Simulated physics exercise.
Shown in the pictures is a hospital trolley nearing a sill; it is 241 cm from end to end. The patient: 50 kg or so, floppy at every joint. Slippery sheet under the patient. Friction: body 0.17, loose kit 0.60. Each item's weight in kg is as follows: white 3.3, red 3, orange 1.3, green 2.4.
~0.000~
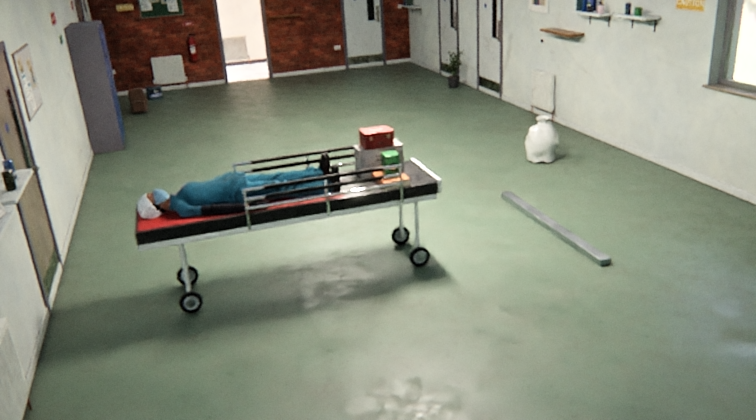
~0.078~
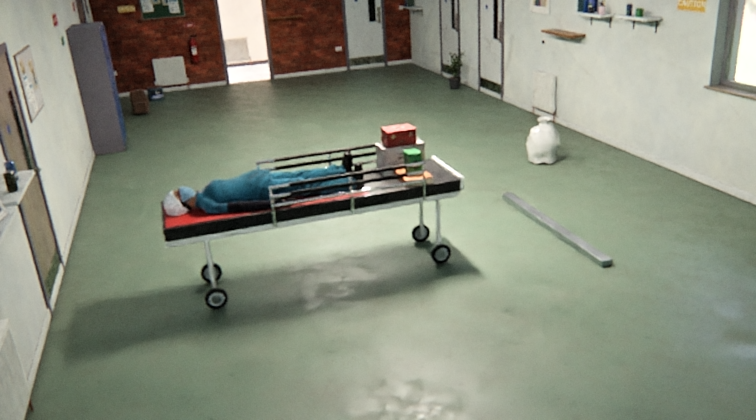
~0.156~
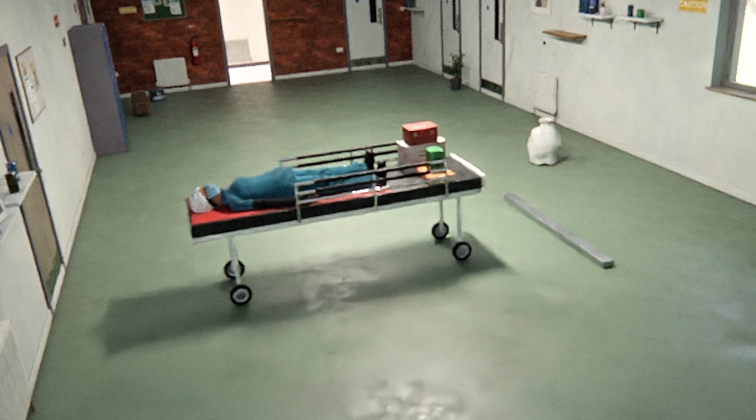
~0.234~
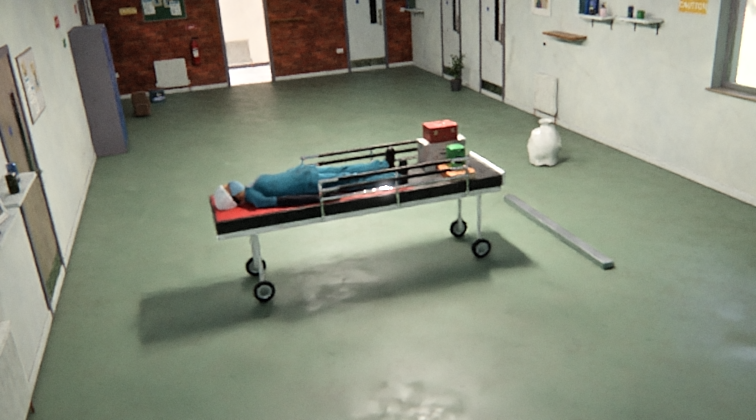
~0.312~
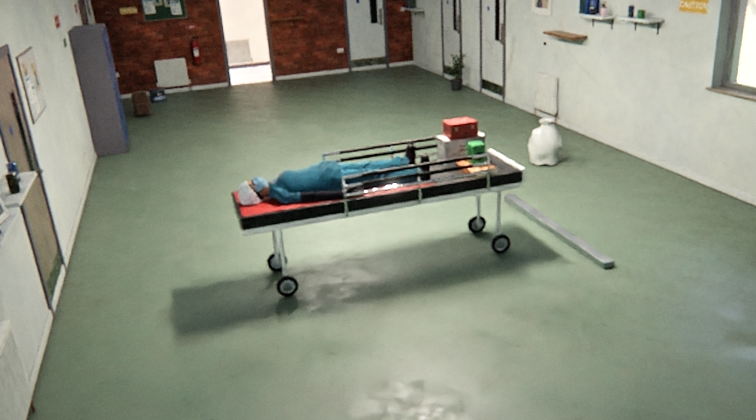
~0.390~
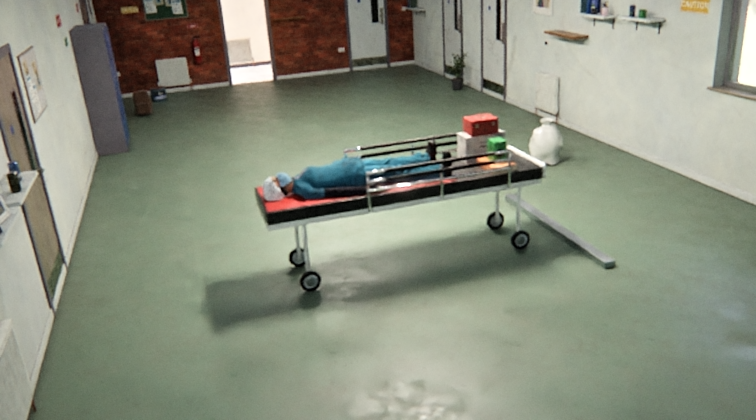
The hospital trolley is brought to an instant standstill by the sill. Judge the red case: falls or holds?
Falls.
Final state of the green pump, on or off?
The green pump: Lost.
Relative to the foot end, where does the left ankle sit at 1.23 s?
Measured short of the mark: Approx. 50 cm.
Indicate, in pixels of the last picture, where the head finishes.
Somewhere near (385, 172) in the last picture.
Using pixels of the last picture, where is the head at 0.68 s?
Near pixel (359, 175).
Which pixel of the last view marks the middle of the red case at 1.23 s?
Around (618, 192).
It happens at 0.53 s.
After 0.68 s the red case is 10 cm short of the foot end, tilted 10°, near (545, 113) in the last picture's view.
After 0.93 s the red case is 31 cm past the foot end, tilted 55°, near (583, 131) in the last picture's view.
After 1.23 s the red case is 79 cm past the foot end, tilted 120°, near (618, 192) in the last picture's view; the green pump 58 cm past the foot end, tilted 90°.
At rest, 1.7 s, white holdall stays on; red case drops off; orange folder stays on; green pump drops off; left ankle stops short of the foot end.
